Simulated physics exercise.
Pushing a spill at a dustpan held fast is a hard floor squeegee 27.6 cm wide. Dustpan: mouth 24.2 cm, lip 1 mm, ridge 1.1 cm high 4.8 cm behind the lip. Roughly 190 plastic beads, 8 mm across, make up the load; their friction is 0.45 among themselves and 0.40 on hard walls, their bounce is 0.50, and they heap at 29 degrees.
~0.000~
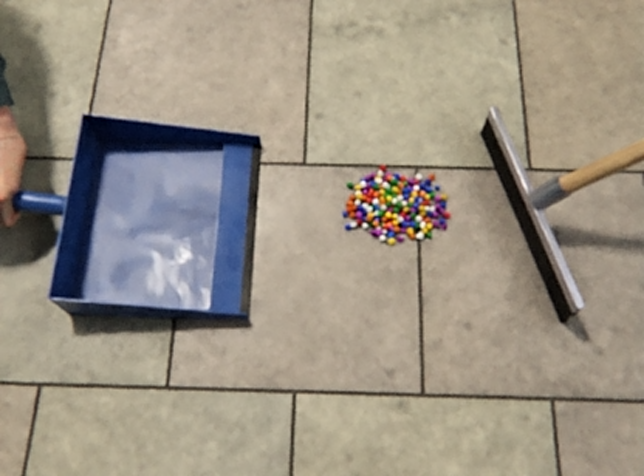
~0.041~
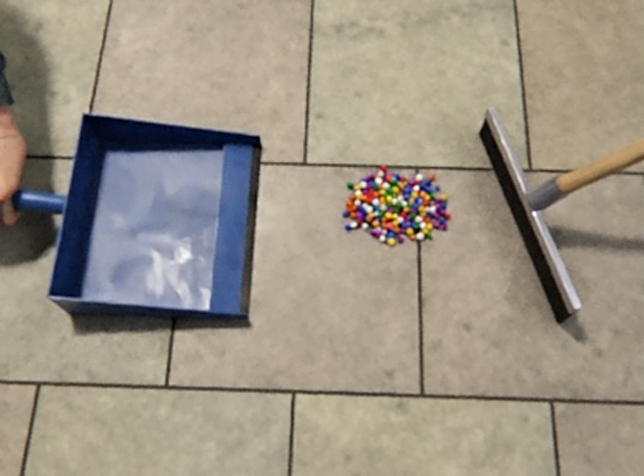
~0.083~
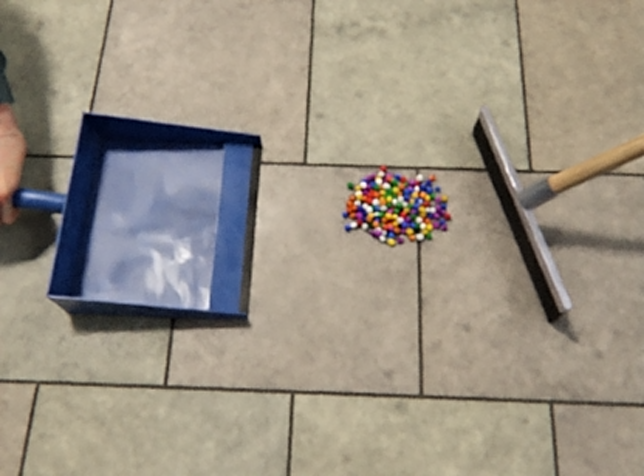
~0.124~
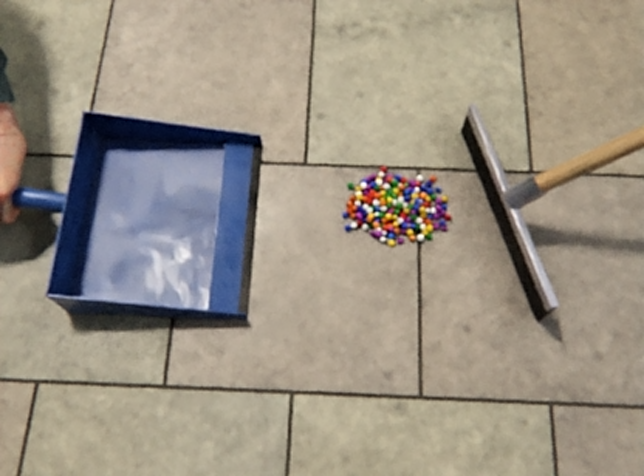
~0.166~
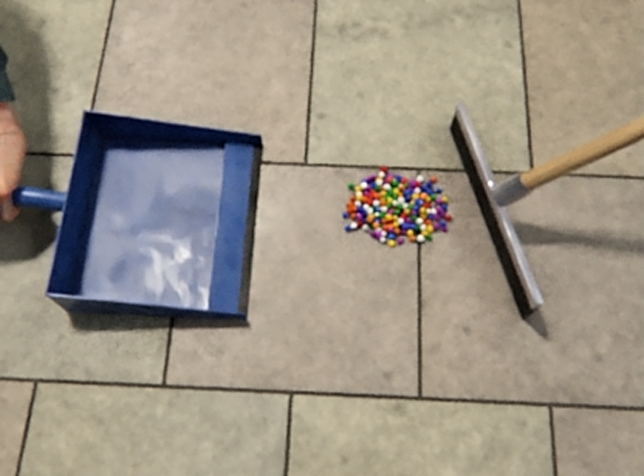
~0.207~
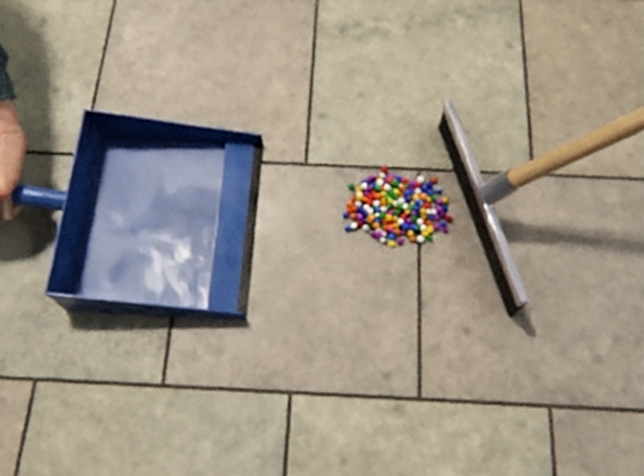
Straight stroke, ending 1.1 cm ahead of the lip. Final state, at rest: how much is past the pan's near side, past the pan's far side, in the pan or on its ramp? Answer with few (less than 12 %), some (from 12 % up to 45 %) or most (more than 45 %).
Near side - few; far side - few; pan - few.
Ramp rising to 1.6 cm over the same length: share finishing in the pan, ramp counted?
I'd put it near 0 per cent, ramp counted.
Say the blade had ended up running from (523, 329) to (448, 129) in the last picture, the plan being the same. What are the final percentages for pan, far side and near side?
That ends as pan 15, far 5, and near 5.
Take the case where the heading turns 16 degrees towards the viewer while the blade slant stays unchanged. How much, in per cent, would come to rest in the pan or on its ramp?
Under that change, roughly 10 in a hundred.
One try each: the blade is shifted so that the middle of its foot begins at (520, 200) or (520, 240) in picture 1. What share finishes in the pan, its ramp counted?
Around 0 percent, then around 0 percent.
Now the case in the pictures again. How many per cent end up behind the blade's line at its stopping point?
Near 0 percent, give or take.
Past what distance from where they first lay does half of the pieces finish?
Median: Approx. 16 cm.
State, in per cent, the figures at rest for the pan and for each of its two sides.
In per cent - near side 0, far side 5, pan 0.
After 0.49 s, middle of the blade 17 cm from the lip; 0 % over the lip, far side 0 %, near side 0 %.
Then, at 0.68 s, middle of the blade 9 cm from the lip; 0 % over the lip, far side 0 %, near side 0 %.
After 0.99 s, middle of the blade 5 cm from the lip; 0 % over the lip, far side 5 %, near side 0 %.
At rest (1.4 s), near side 0 %, far side 5 %, pan 0 %, in front of the lip or behind the blade 95 %.
